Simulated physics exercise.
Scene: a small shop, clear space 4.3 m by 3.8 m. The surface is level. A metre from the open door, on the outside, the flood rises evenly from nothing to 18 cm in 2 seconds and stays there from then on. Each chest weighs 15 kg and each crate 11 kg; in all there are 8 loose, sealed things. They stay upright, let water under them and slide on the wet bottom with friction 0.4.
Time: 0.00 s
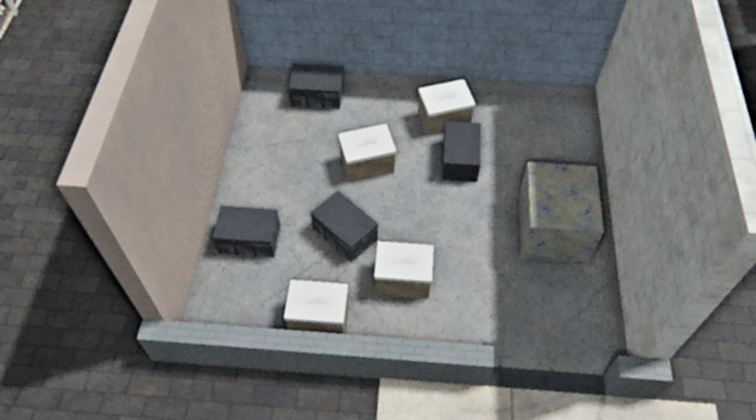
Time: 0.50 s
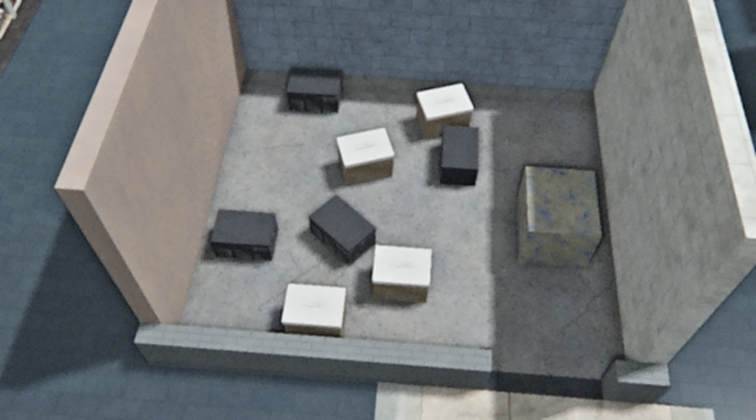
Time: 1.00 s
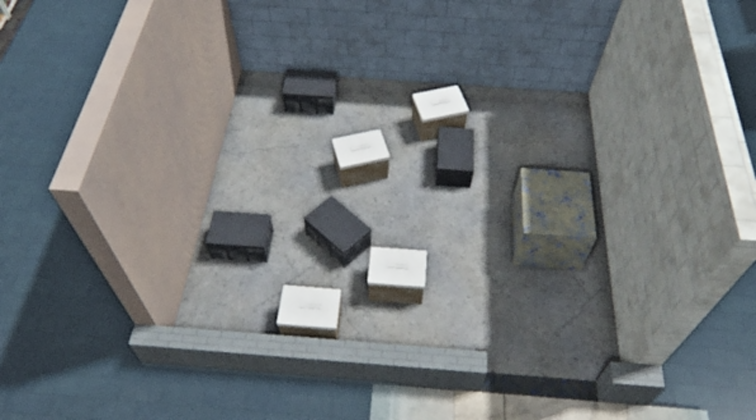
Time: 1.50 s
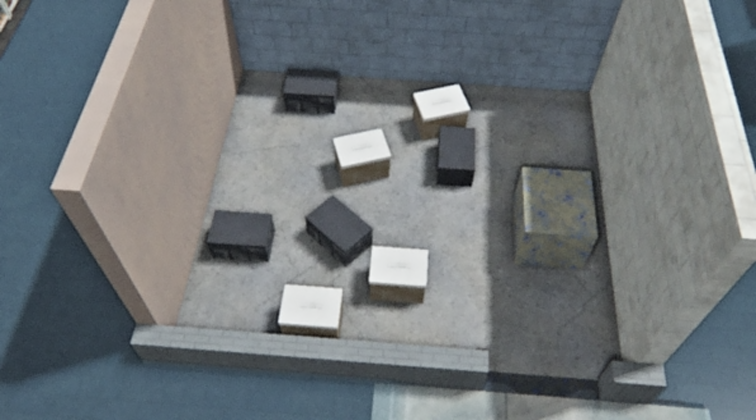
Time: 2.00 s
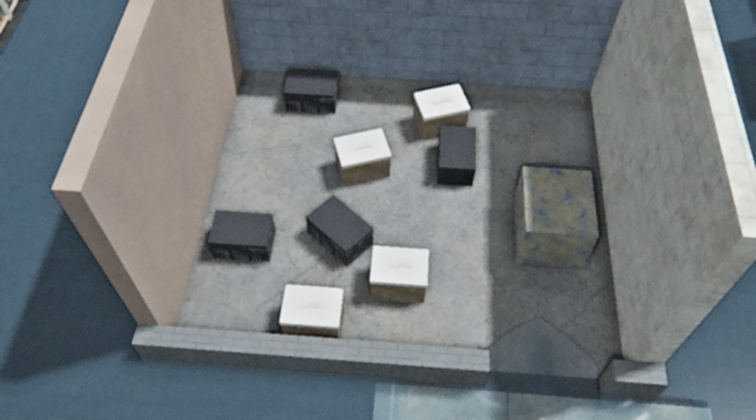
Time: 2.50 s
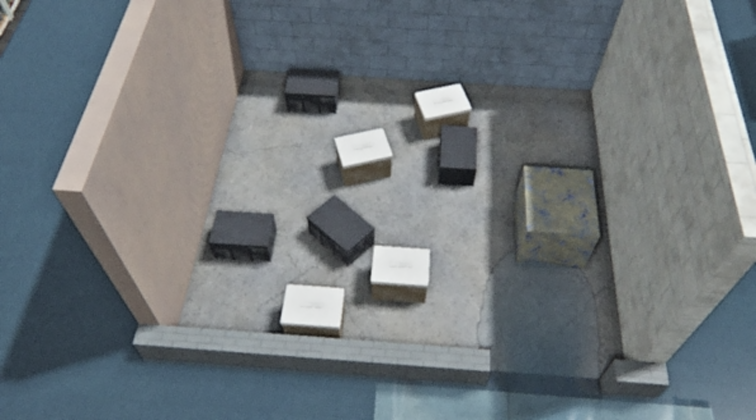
Water spread over the paving around a small roofless room, then crept in through the gap at the front right, while the dark and white-topped boxes scattered across the floor stayed still.
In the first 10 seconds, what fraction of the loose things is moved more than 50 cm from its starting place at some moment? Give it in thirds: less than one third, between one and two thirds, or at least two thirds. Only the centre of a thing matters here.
The fraction is less than one third.
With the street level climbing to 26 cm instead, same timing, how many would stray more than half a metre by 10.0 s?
Then the count would be 6.
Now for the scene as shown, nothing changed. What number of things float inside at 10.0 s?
Count: 4.
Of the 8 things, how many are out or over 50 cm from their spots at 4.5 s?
At that moment it comes to 0.
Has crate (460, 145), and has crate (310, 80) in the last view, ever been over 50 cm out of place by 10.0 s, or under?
In that order: Over, under.
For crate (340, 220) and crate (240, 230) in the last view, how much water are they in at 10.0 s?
Depths: Near 3 cm, then near 3 cm.
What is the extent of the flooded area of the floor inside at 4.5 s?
Roughly 7.5 m2 of it is wet.
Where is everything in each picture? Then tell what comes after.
The first picture shows a chest at (316, 301), on the bottom; a crate at (344, 218), on the bottom; 0.0 m2 under water; 0 of 8 have shifted.
The second picture shows a chest at (314, 305) rests on the ground; a crate at (342, 222) rests on the ground; 0.0 m2 under water; 0 of 8 have shifted.
The third picture shows a chest at (309, 306), on the bottom; a crate at (337, 223) rests on the ground; water covers 0.0 m2; 0 of 8 have shifted.
The fourth picture shows a chest at (311, 306) rests on the ground; a crate at (339, 223) rests on the ground; 0.0 m2 under water; 0 of 8 have shifted.
The fifth picture shows a chest at (312, 305) rests on the ground; a crate at (339, 222) rests on the ground; water covers 0.4 m2; 0 of 8 have shifted.
The sixth picture shows a chest at (313, 305) rests on the ground; a crate at (340, 222), on the bottom; 1.2 m2 under water; 0 of 8 have shifted.
After 3.5 s 0 of 8 are over 50 cm from their spots; 0 afloat.
After 4.5 s 0 of 8 are over 50 cm from their spots; 0 afloat.
After 7.0 s 0 of 8 are over 50 cm from their spots; 0 afloat.
After 10.0 s 2 of 8 are over 50 cm from their spots, and 2 have been at some point; 4 afloat.
